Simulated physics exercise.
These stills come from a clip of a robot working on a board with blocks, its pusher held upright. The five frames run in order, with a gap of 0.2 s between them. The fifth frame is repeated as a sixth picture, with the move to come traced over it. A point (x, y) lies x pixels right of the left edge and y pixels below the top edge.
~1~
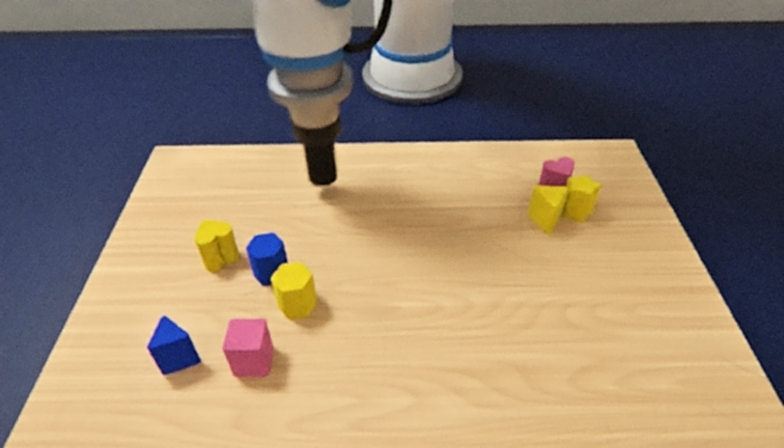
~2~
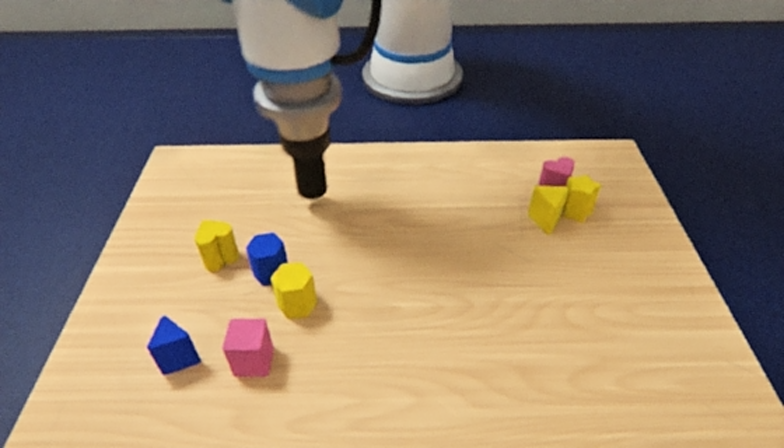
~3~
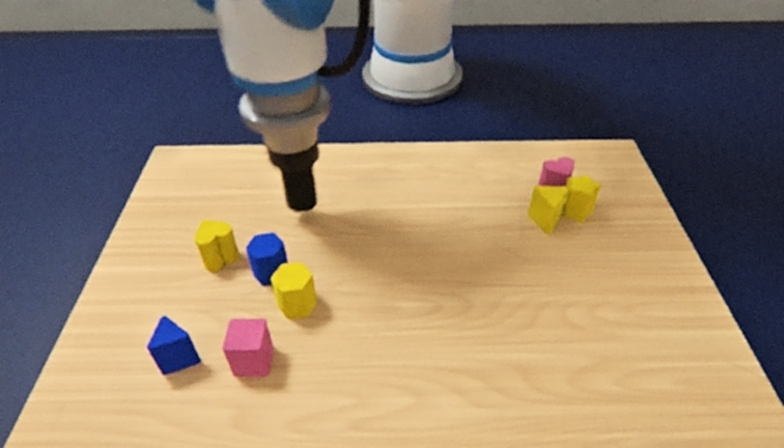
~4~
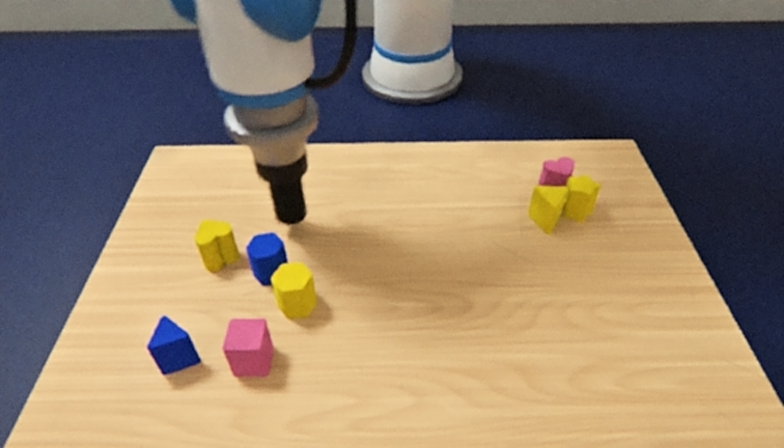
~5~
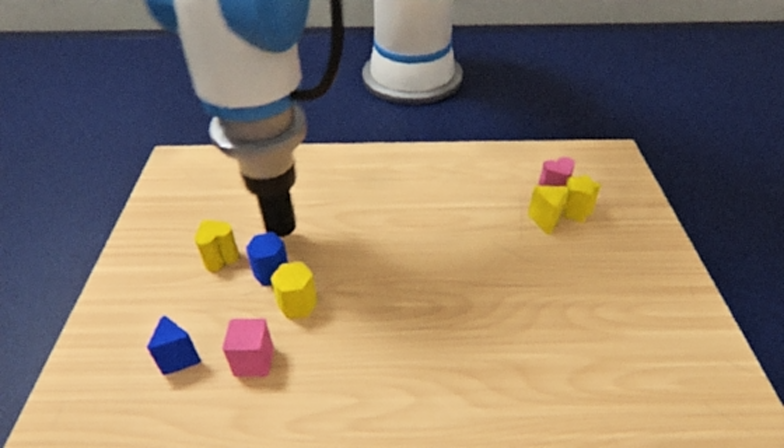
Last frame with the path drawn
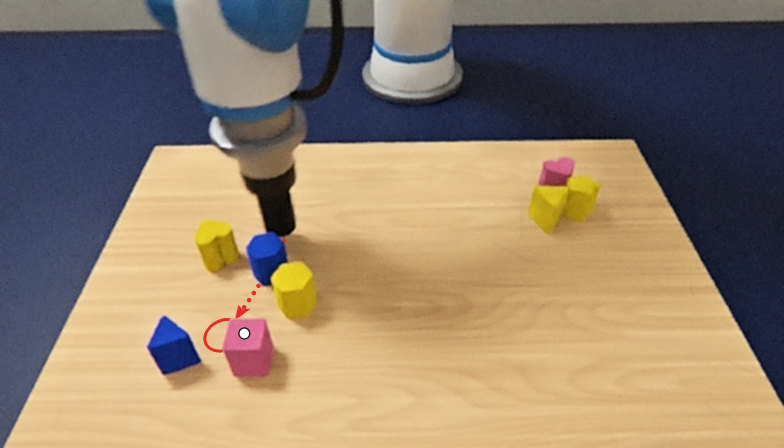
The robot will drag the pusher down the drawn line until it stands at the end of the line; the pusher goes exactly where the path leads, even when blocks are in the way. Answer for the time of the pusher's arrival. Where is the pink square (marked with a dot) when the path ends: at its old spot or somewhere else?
At the end, its place is different.
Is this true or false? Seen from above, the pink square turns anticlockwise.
The statement is correct.
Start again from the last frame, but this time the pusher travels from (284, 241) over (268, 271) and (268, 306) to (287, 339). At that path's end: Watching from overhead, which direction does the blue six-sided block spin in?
It twists with the clock when seen from above.
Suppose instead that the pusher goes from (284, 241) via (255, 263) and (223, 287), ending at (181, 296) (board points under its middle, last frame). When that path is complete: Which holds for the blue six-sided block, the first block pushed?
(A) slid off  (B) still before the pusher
The correct letter is A.
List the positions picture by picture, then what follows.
Tip of the pusher at (323, 178), middles of tops, blue three-sided block at (166, 332), yellow heart block at (211, 230), pink square at (244, 333), blue six-sided block at (265, 244), yellow six-sided block at (292, 276), in the first frame.
Pusher at (313, 190), nothing pushed, in the second frame.
Pusher at (302, 203), nothing pushed, in the third frame.
Pusher at (291, 215), nothing pushed, in the fourth frame.
Pusher at (281, 227), blue three-sided block at (166, 332), yellow heart block at (211, 230), pink square at (244, 333), blue six-sided block at (265, 244), yellow six-sided block at (292, 276), in the fifth frame.
The line goes from (284, 241) through (259, 285) to (224, 335); the dot is on the pink square.
The first path, step by step. One third of the way, pusher at (265, 255); blue six-sided block at (250, 268).
Two thirds of the way, pusher at (243, 288); blue six-sided block at (226, 304).
At the end, pusher at (219, 321); blue three-sided block at (160, 339), turned 35° clockwise; yellow heart block unmoved; pink square at (236, 347), turned 60° anticlockwise; blue six-sided block at (196, 340), turned 15° clockwise; yellow six-sided block unmoved.
